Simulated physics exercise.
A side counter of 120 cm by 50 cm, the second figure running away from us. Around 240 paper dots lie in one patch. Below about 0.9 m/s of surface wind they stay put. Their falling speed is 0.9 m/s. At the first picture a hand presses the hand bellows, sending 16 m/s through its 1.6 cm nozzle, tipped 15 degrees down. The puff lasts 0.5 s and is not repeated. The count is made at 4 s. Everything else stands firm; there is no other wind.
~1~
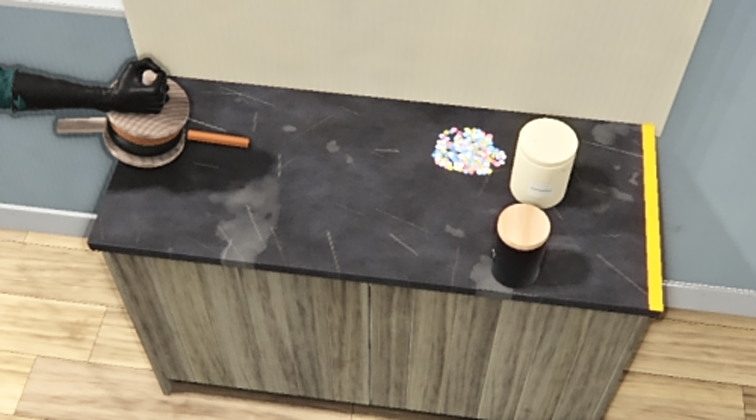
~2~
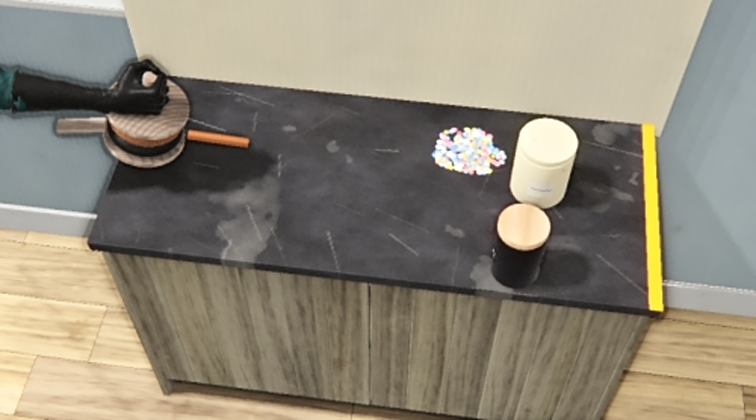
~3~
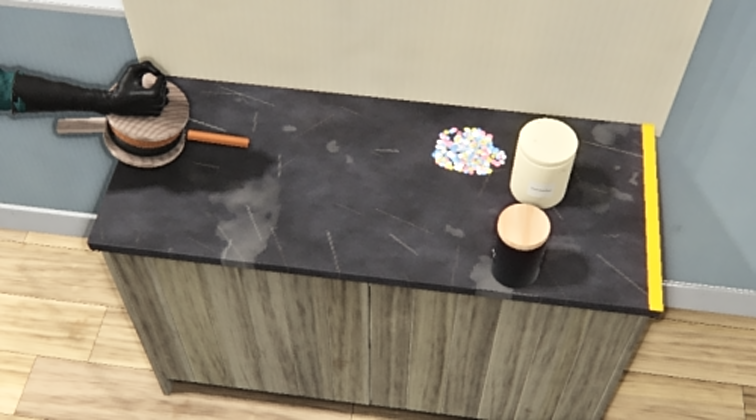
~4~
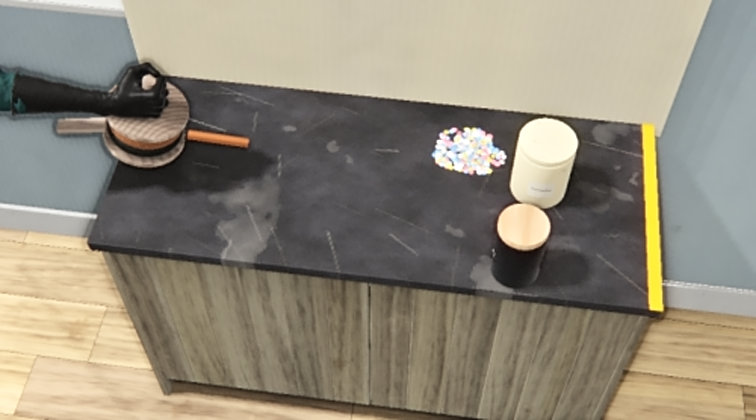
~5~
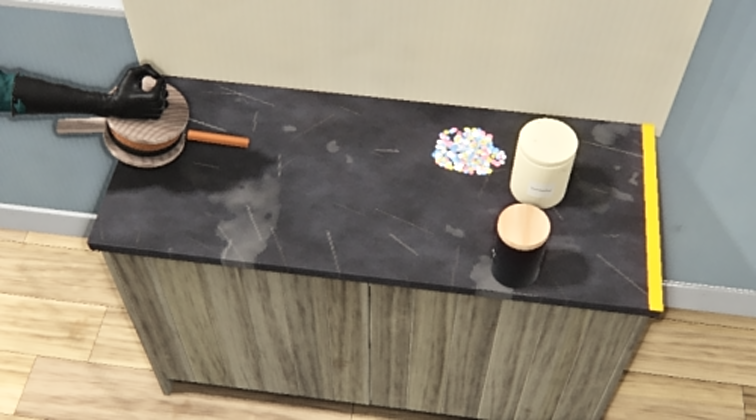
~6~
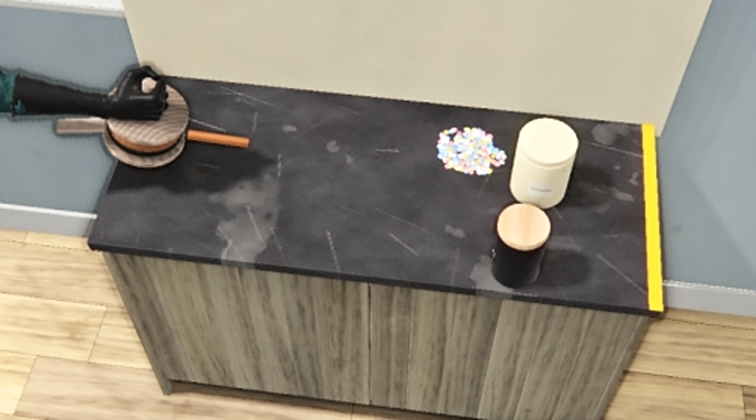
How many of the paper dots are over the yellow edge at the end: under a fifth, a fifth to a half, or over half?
The share over the yellow edge is above half.
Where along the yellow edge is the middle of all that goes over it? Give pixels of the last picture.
Near (654, 144).
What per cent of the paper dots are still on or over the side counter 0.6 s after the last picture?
Near 30 %.
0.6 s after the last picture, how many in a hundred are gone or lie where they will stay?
About 15 %.
Then, 0.6 s after the last picture, 67 % are over the yellow edge; the middle of those left on the top is near (623, 158); 14 % are gone or lie where they will stay.
Then, 1.0 s after the last picture, 81 % are over the yellow edge; the middle of those left on the top is near (534, 160); 98 % are gone or lie where they will stay.
Then, 2.0 s after the last picture, 81 % are over the yellow edge; the middle of those left on the top is near (534, 160); 100 % are gone or lie where they will stay.
Then, 3.8 s after the last picture, at the end, 81 % are over the yellow edge; the middle of those left on the top is near (534, 160).
